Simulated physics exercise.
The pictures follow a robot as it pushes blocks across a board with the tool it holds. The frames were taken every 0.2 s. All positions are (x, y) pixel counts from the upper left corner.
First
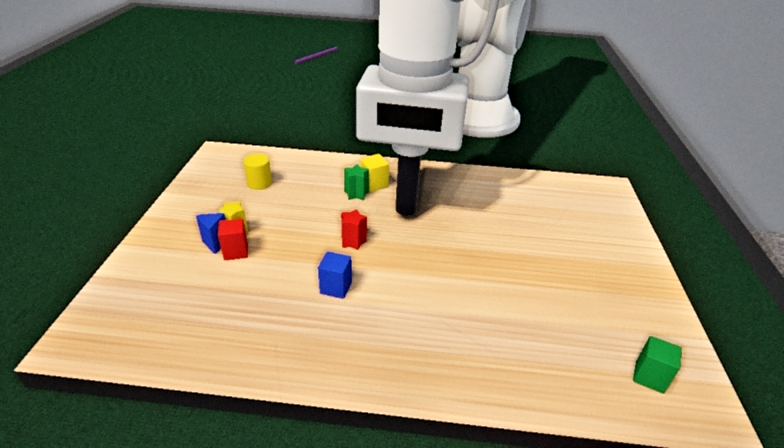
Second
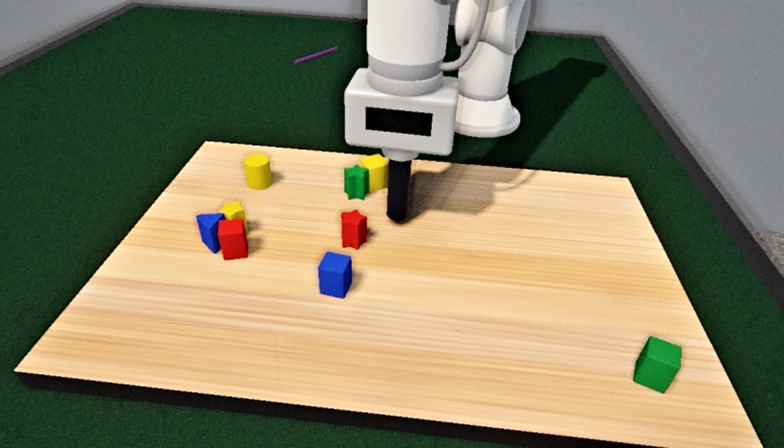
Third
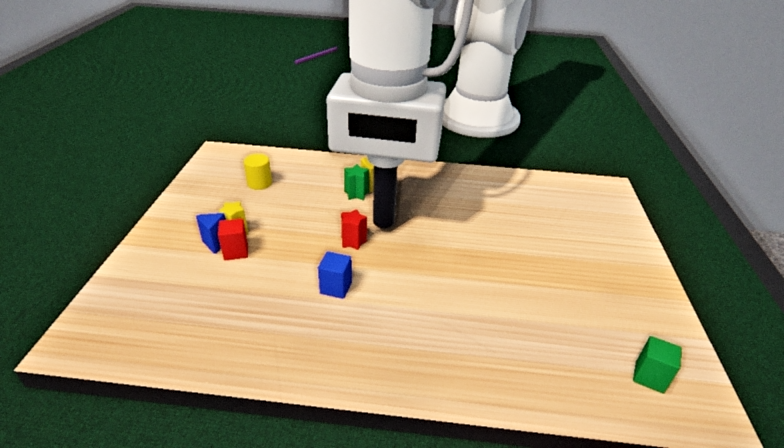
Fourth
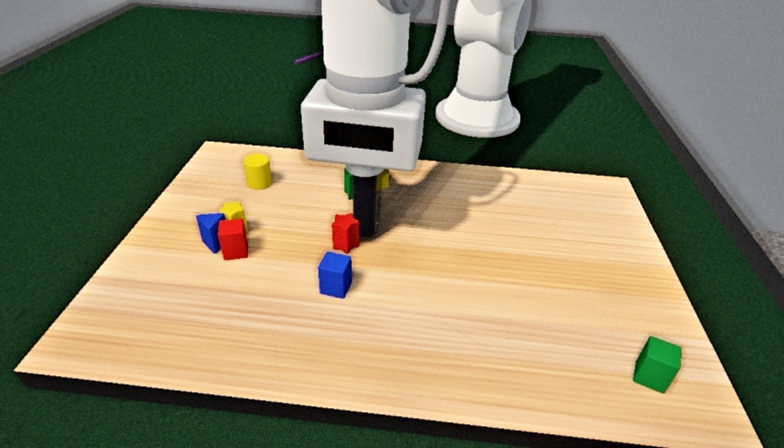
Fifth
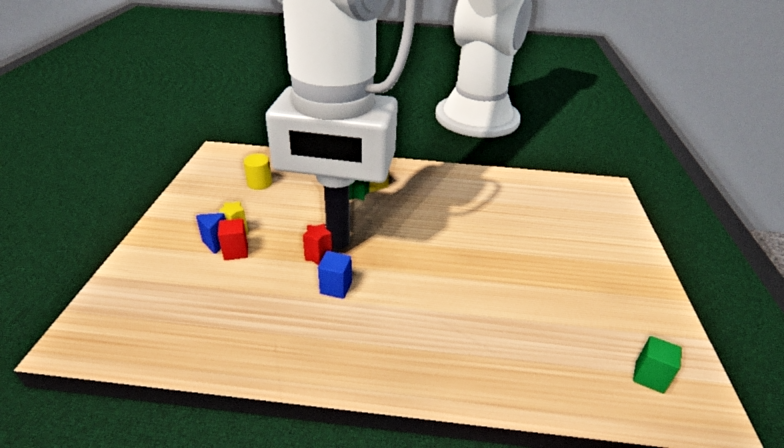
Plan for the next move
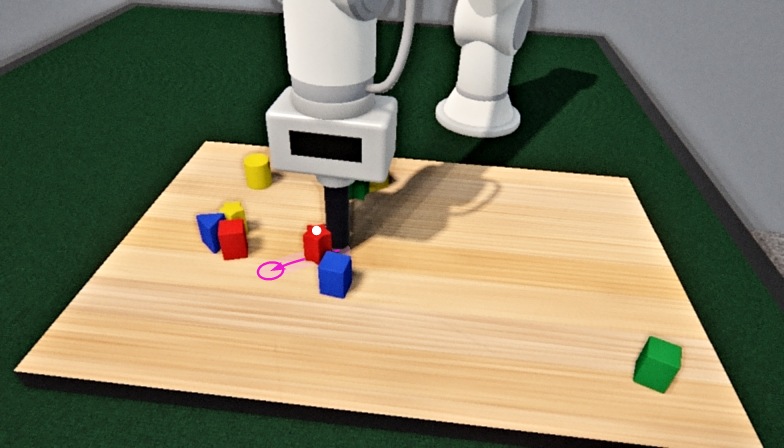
At the start, a white robot arm holds its black tool above right of a red star-shaped block on a wooden board scattered with colourful blocks. The tool moves left and toward the viewer, reaches the red star, then pushes it a short way left, behind the blue block.
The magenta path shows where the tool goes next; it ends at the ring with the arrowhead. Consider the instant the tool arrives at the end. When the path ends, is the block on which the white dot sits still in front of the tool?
That would be a yes.
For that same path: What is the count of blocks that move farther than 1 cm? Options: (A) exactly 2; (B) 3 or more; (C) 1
C: 1.
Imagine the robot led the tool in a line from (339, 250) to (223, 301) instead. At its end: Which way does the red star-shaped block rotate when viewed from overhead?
Looking from above, the answer is clockwise.
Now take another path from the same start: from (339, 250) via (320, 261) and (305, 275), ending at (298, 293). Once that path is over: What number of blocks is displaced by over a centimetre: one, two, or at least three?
It displaces one.
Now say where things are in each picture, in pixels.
The first picture shows lower end of the tool at (406, 210), tops of blocks, red four-sided block at (231, 226), red star-shaped block at (353, 216).
The second picture shows tool at (397, 215), blocks as before.
The third picture shows tool at (384, 222), blocks as before.
The fourth picture shows tool at (365, 231), red star-shaped block at (345, 220).
The fifth picture shows tool at (338, 242), red four-sided block at (231, 226), red star-shaped block at (317, 231).
The drawn path runs from (339, 250) via (305, 259), ending at (271, 271); the dot is on the red star-shaped block.
The first path, step by step. Halfway along, tool at (304, 251); red star-shaped block at (280, 240).
At the end, tool at (269, 262); red four-sided block not moved; red star-shaped block at (243, 252).
